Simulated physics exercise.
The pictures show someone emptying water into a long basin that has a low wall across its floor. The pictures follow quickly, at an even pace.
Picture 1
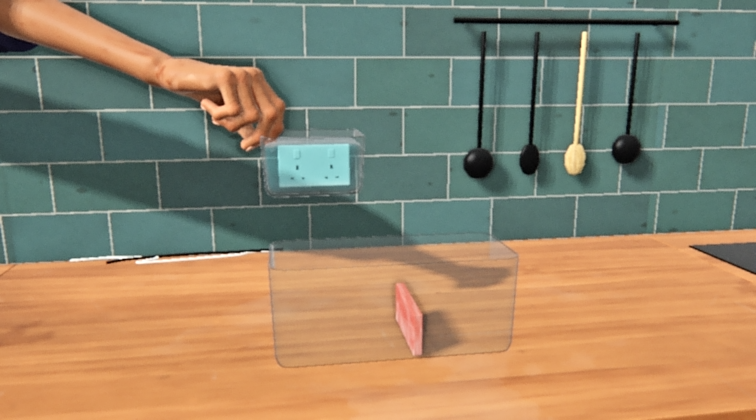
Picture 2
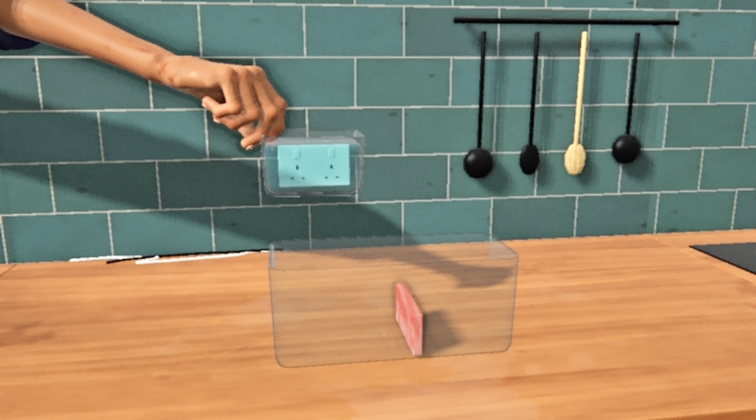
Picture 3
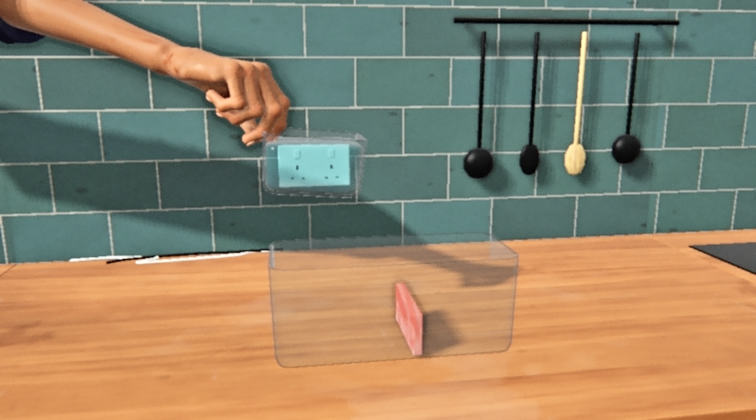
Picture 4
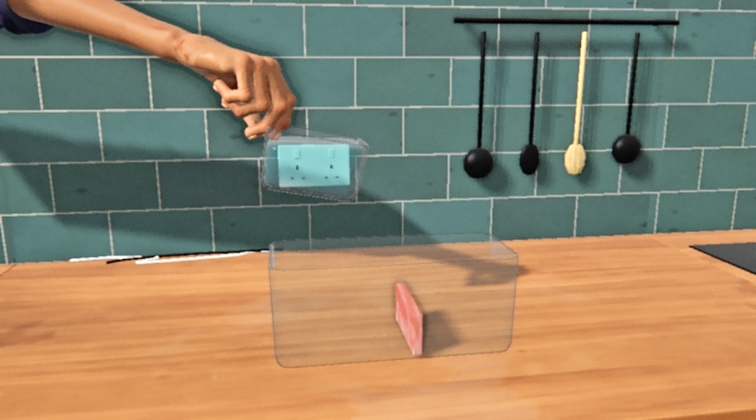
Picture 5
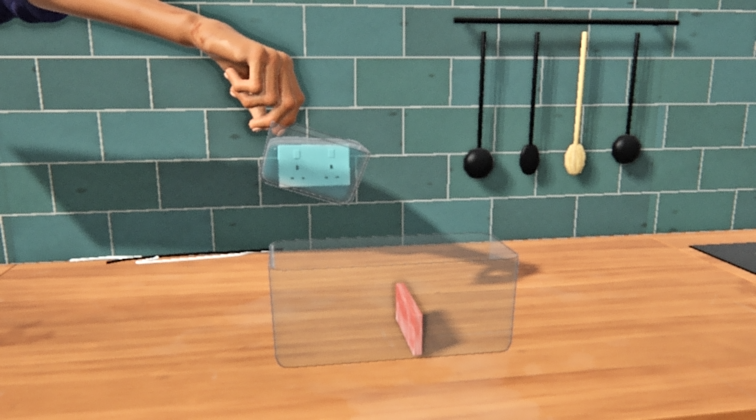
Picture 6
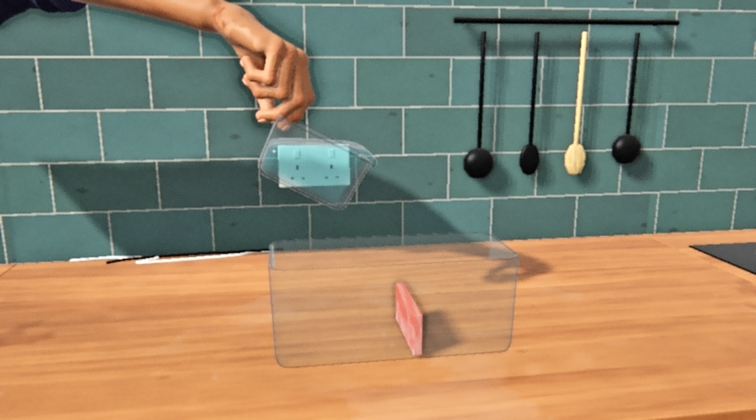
A hand gradually tilting a small clear container rightward above a long transparent basin with a low pink wall across its floor.
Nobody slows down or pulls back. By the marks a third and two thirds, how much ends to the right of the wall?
In the end from a third to two thirds is right of the wall.
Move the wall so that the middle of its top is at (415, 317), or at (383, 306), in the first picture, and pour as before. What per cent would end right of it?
Roughly 45 per cent, and 80 per cent.
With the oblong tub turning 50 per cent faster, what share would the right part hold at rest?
Some 45 per cent.
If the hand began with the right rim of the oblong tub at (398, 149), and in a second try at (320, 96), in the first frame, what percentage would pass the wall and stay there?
In turn 90 and 5 in a hundred.
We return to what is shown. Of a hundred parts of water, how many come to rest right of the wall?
Some 55 per cent.
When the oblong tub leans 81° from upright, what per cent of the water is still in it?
Close to 35 per cent.
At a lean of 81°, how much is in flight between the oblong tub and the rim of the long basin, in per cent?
About 40 per cent.
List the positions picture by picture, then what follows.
In the first frame, it leans 0°; its right rim is at (360, 134); the water meets the walls at (265, 143) and (358, 142); the long basin's rim runs from (270, 257) to (504, 246); the wall's top is at (409, 299).
In the second frame, it leans 1°; its right rim is at (360, 135); the water meets the walls at (265, 143) and (358, 141).
In the third frame, it leans 5°; its right rim is at (362, 138); the water meets the walls at (267, 142) and (359, 143).
In the fourth frame, it leans 11°; its right rim is at (363, 144); the water meets the walls at (267, 142) and (361, 143).
In the fifth frame, it leans 19°; its right rim is at (365, 151); the water meets the walls at (267, 143) and (364, 145); 1 per cent is over the edge.
In the sixth frame, it leans 28°; its right rim is at (366, 159); the water meets the walls at (268, 144) and (363, 150); 5 per cent is over the edge.
A moment on, the oblong tub is tipped on its side and 34 per cent is still to pour, 5 is left of the wall and 23 right of it.
Next, the oblong tub is tipped on its side and 10 per cent is still to pour, 24 is left of the wall and 58 right of it.
Then the oblong tub is tipped on its side and 3 per cent is still to pour, 35 is left of the wall and 57 right of it.
Later the oblong tub is tipped on its side and 1 per cent is still to pour, 38 is left of the wall and 57 right of it.
Finally, 40 per cent lies left of the wall, 57 right of it and 3 outside.
